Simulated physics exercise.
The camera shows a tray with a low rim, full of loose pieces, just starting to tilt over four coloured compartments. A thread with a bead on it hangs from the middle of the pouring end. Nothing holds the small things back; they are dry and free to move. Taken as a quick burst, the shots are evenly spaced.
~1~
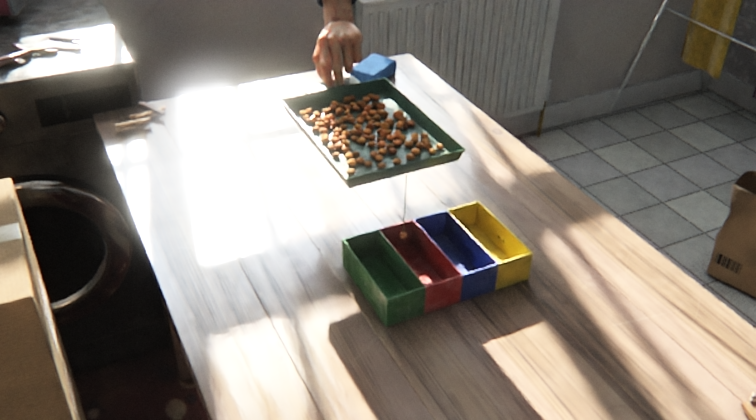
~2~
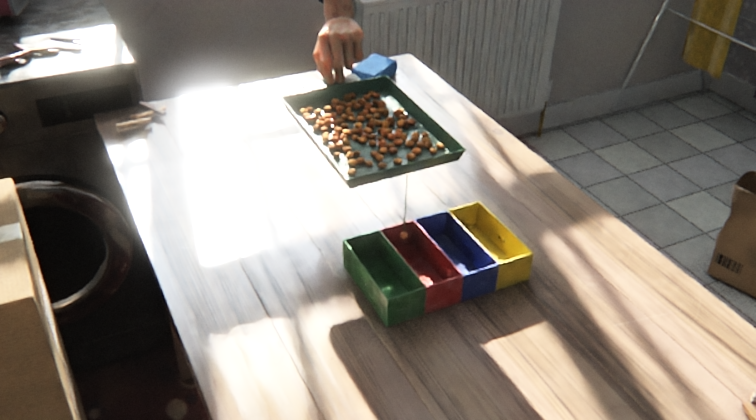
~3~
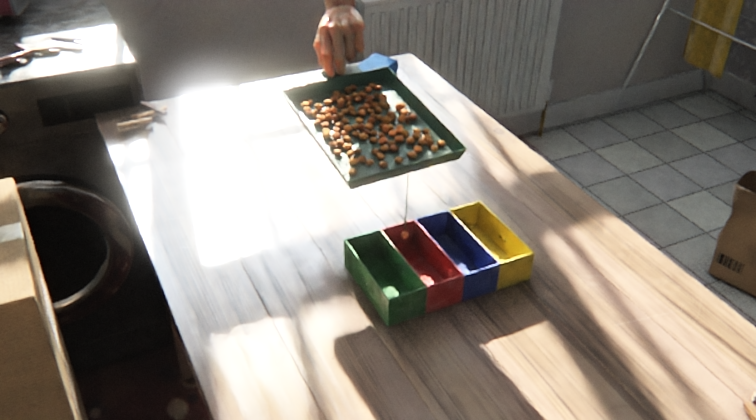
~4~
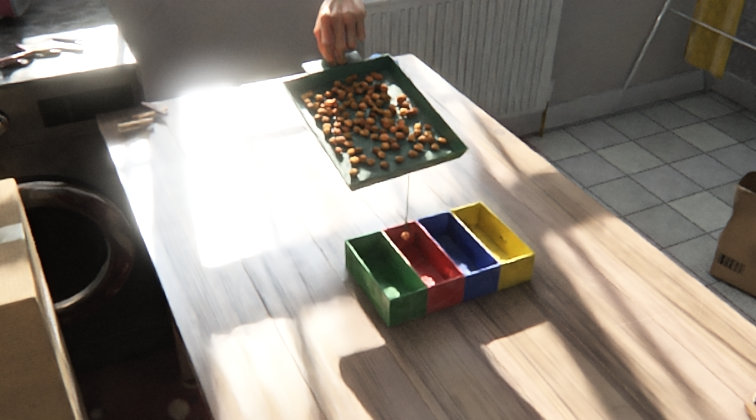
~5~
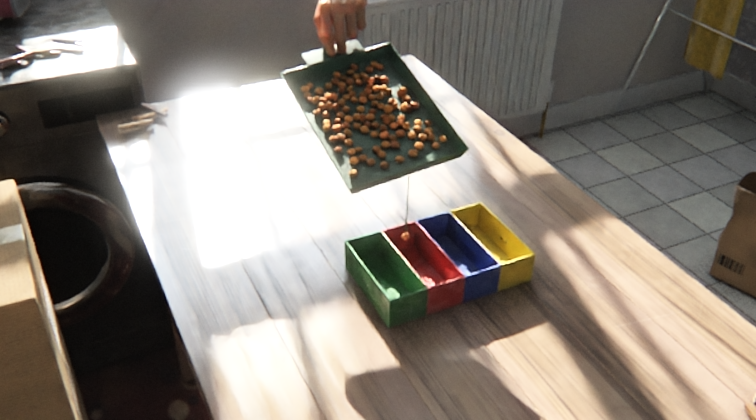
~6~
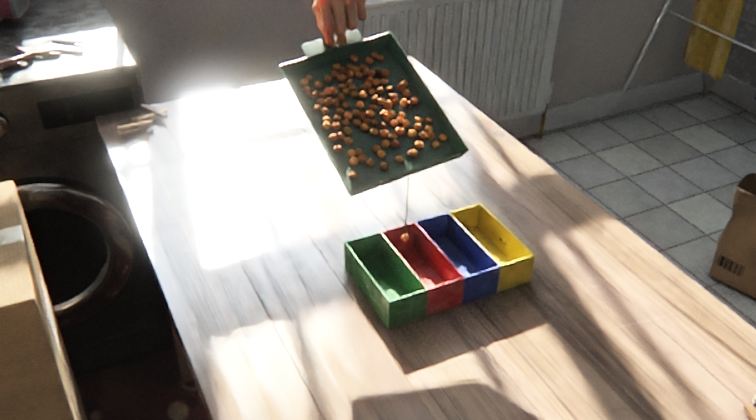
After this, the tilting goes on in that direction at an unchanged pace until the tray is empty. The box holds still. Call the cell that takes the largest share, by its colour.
Most goes to the green cell.
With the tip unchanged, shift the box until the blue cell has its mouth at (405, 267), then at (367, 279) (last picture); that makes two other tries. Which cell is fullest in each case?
Case A: The red cell; case B: That blue cell.
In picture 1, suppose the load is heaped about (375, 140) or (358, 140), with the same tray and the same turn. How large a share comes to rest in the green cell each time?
Near 40 and 40 percent respectively.
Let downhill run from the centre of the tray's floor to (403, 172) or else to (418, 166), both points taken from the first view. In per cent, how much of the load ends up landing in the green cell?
Respectively 30 and 10 in a hundred.
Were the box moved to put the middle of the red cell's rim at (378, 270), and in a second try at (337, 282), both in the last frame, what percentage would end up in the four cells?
Result: 100 % and 100 %.
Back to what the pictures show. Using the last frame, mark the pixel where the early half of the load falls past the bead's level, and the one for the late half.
First part (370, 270), rest (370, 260).
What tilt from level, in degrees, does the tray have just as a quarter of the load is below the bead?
It's turned some 80 degrees by then.
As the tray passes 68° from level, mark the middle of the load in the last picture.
The load is centred near (375, 185).
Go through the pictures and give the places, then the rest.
In the first picture, corners of the pouring end at (349, 175) and (459, 148), level; middle of the load at (370, 127), bits of cat kibble; bead on its thread at (403, 235); green cell at (406, 304); red cell at (443, 292); blue cell at (479, 280); yellow cell at (514, 269).
In the second picture, corners of the pouring end at (350, 176) and (460, 148), level; middle of the load at (371, 126).
In the third picture, corners of the pouring end at (351, 177) and (461, 147), tipped barely, lowest at the left corner; middle of the load at (372, 121).
In the fourth picture, corners of the pouring end at (352, 180) and (462, 147), tipped a little, lowest at the left corner; middle of the load at (373, 116).
In the fifth picture, corners of the pouring end at (352, 184) and (463, 147), tipped clearly, lowest at the left corner; middle of the load at (373, 112).
In the sixth picture, corners of the pouring end at (351, 188) and (463, 148), tipped clearly, lowest at the left corner; middle of the load at (373, 107); green cell at (408, 306); red cell at (445, 294); blue cell at (481, 282); yellow cell at (516, 271).
Soon after the last picture, tray tipped steeply; most on the tray; about a quarter falling or outside the box.
A little later, tray tipped past a quarter turn; a stray few on the tray; about a third in the green cell; a stray few in the red cell; about half falling or outside the box.
Later still, tray tipped past a quarter turn; about half in the green cell; a small part in the red cell; about half falling or outside the box.
At rest, tray tipped past a quarter turn; about half in the green cell; a small part in the red cell; none in the blue cell; none in the yellow cell; about half outside the box.
